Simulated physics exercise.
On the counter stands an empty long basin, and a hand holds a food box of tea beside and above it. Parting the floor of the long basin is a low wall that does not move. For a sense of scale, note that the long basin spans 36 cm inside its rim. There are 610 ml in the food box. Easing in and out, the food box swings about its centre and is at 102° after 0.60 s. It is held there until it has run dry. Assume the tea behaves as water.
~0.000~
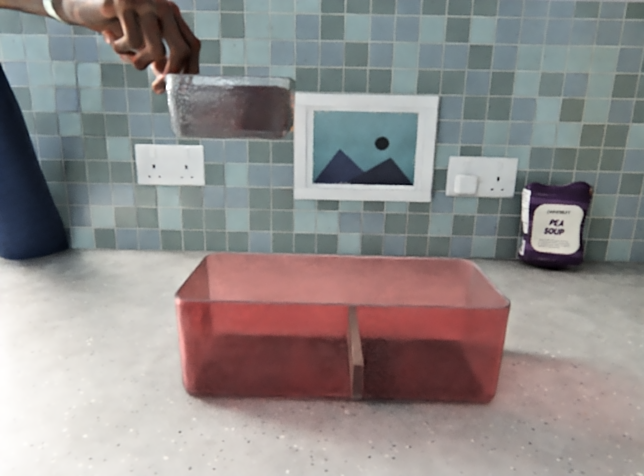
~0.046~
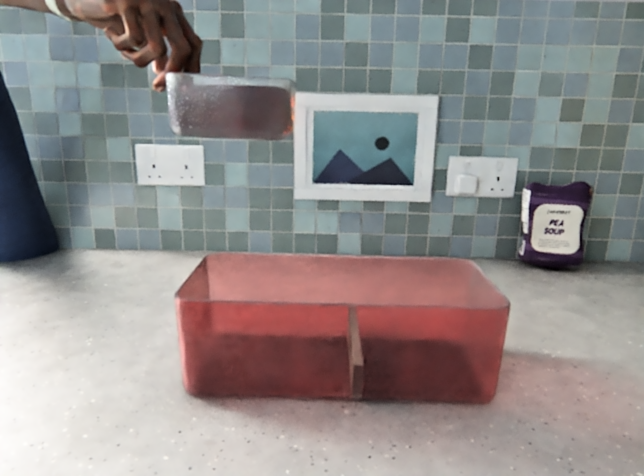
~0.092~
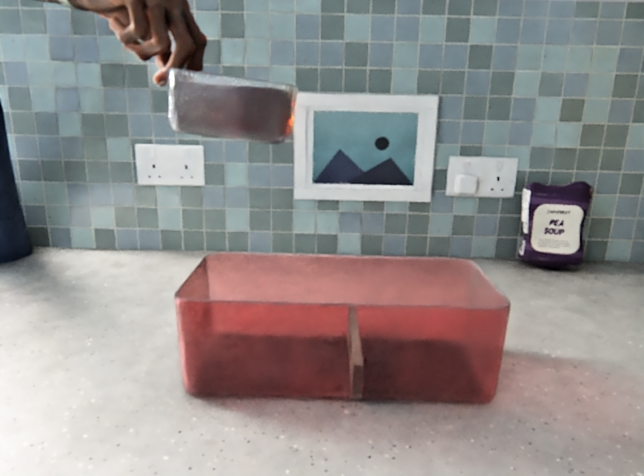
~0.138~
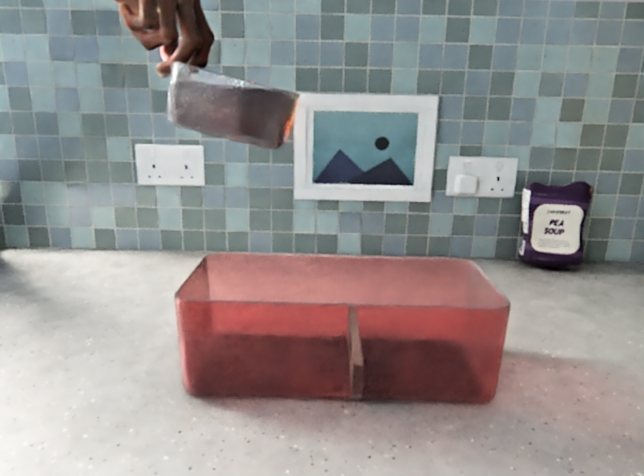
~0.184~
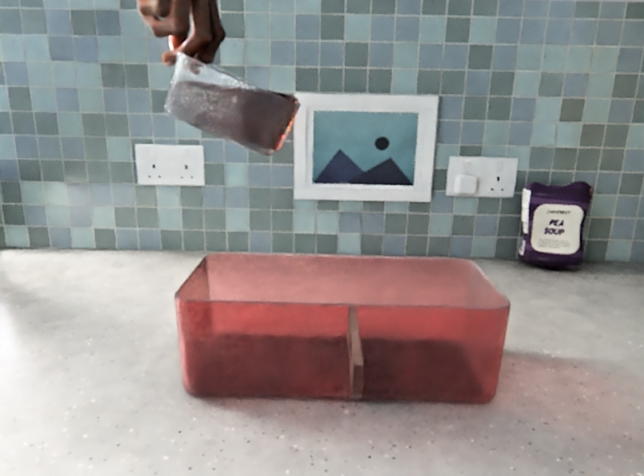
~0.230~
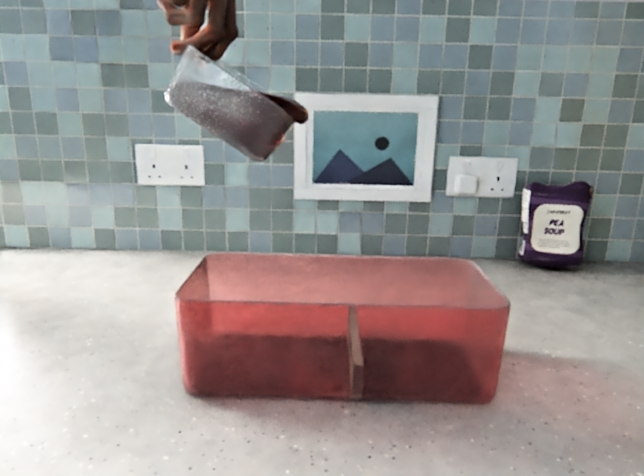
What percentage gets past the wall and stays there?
About 46 per cent.
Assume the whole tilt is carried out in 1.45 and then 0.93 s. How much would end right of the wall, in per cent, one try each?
It comes to 60 per cent, and then 60 per cent.
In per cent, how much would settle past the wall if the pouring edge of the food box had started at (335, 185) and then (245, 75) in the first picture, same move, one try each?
First 70, then 10 per cent.
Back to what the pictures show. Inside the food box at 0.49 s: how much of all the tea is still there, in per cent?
Close to 16 in a hundred.
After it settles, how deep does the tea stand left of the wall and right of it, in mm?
Depths: Left near 10 mm, right near 12 mm.
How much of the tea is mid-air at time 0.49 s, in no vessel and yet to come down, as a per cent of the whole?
Roughly 62 percent.
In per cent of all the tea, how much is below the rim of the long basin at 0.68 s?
Some 90 percent of the total.
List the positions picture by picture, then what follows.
In the first frame, tilt 0°; pouring edge (292, 82); surface from (182, 87) to (291, 90); the long basin's rim runs from (192, 275) to (490, 282); the wall's top is at (355, 333).
In the second frame, tilt 1°; pouring edge (293, 83); surface from (182, 87) to (292, 90).
In the third frame, tilt 6°; pouring edge (294, 88); surface from (183, 85) to (293, 92).
In the fourth frame, tilt 13°; pouring edge (296, 96); surface from (185, 84) to (295, 94).
In the fifth frame, tilt 22°; pouring edge (297, 106); surface from (185, 85) to (294, 100); 3 per cent is over the edge.
In the sixth frame, tilt 33°; pouring edge (296, 118); surface from (183, 86) to (290, 105); 8 per cent is over the edge.
Then, 0.49 s in, the tilt is 94° and 16 per cent is still to pour, 7 is left of the wall and 16 right of it.
Then, 0.68 s in, the tilt is 102° and 3 per cent is still to pour, 41 is left of the wall and 49 right of it.
Then, 0.88 s in, the tilt is 102° and 0 per cent is still to pour, 48 is left of the wall and 46 right of it.
Then, 1.10 s in, the tilt is 102° and 0 per cent is still to pour, 50 is left of the wall and 46 right of it.
Finally, 50 per cent lies left of the wall, 46 right of it and 3 outside.
